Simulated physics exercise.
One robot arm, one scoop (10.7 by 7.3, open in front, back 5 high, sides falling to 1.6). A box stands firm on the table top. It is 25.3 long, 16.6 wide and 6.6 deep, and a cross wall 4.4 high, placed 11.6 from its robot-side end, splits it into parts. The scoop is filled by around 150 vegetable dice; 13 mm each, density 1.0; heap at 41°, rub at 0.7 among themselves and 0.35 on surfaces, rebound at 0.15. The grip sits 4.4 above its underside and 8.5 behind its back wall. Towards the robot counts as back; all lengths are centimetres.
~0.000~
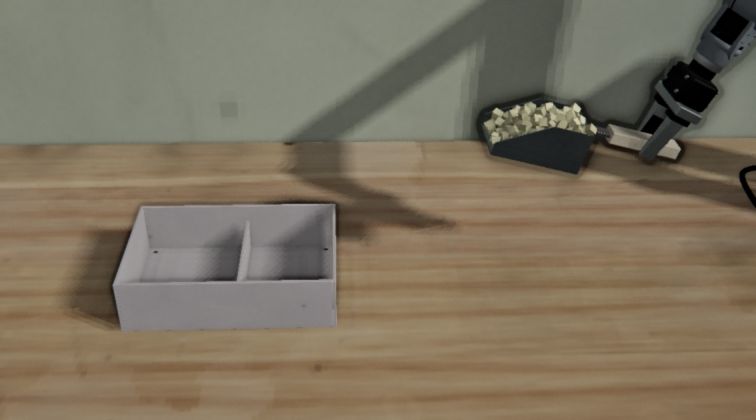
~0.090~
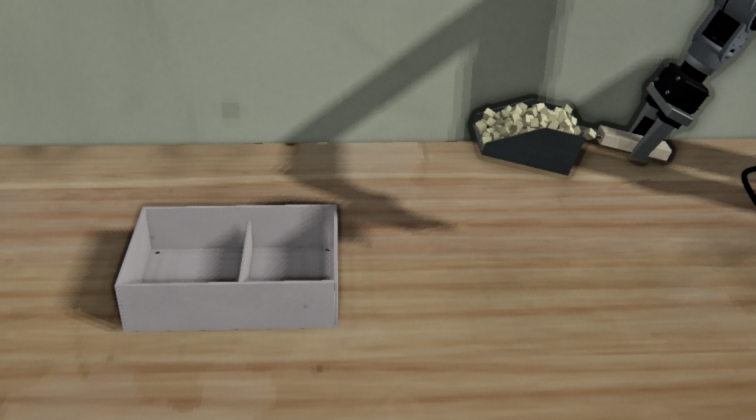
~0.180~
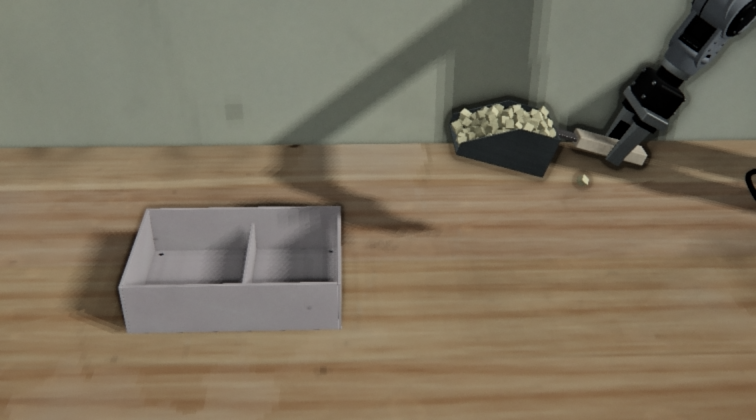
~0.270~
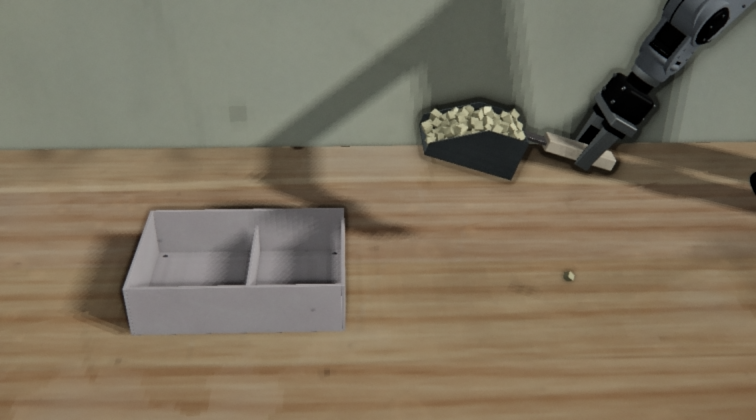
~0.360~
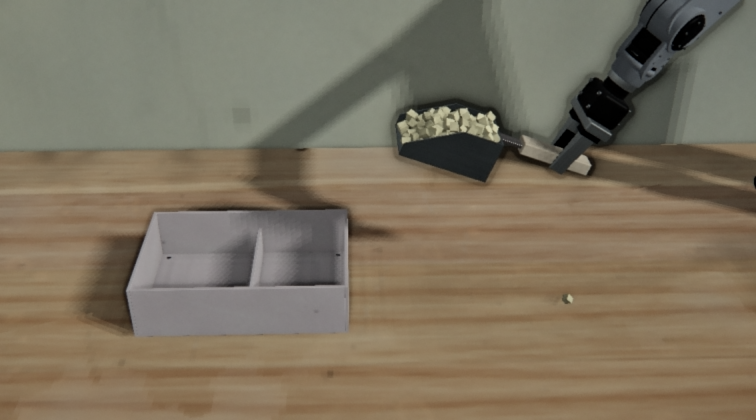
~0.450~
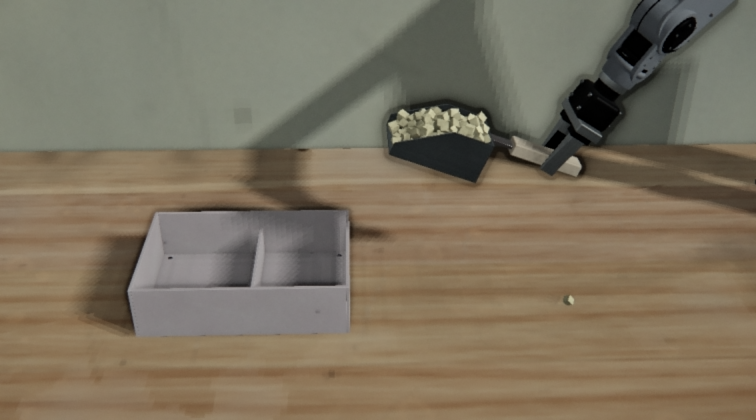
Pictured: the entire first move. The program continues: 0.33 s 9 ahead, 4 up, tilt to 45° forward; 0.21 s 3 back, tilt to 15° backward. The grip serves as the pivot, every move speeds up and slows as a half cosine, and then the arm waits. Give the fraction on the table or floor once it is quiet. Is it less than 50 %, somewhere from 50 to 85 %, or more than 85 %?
It is somewhere from 50 to 85 %.
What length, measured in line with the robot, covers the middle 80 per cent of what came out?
I'd estimate near 30 cm.
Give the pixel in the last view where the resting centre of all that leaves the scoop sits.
Around (355, 283) in the last view.
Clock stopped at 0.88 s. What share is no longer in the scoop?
85 %.
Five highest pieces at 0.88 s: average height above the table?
Estimate above table: About 16 centimetres.
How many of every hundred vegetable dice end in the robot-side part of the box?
15 per cent or so.
After 0.67 s, tilted 27° forward, highest piece 18 above the table; 143 on the scoop, 1 on the table or floor, 6 in flight or on a rim.
After 0.88 s, tilted 16° forward, highest piece 16 above the table; 74 on the table or floor, 25 on the scoop, 23 in the robot-side part, 28 in flight or on a rim.
After 1.19 s, tilted 15° backward, highest piece 20 above the table; 95 on the table or floor, 22 in the robot-side part, 11 in the far-side part, 22 in flight or on a rim.
After 2.24 s, tilted 15° backward, highest piece 5 above the table; 104 on the table or floor, 24 in the far-side part, 22 in the robot-side part.
At rest, 104 on the table or floor, 24 in the far-side part, 22 in the robot-side part. That is 69 % on the table or floor.
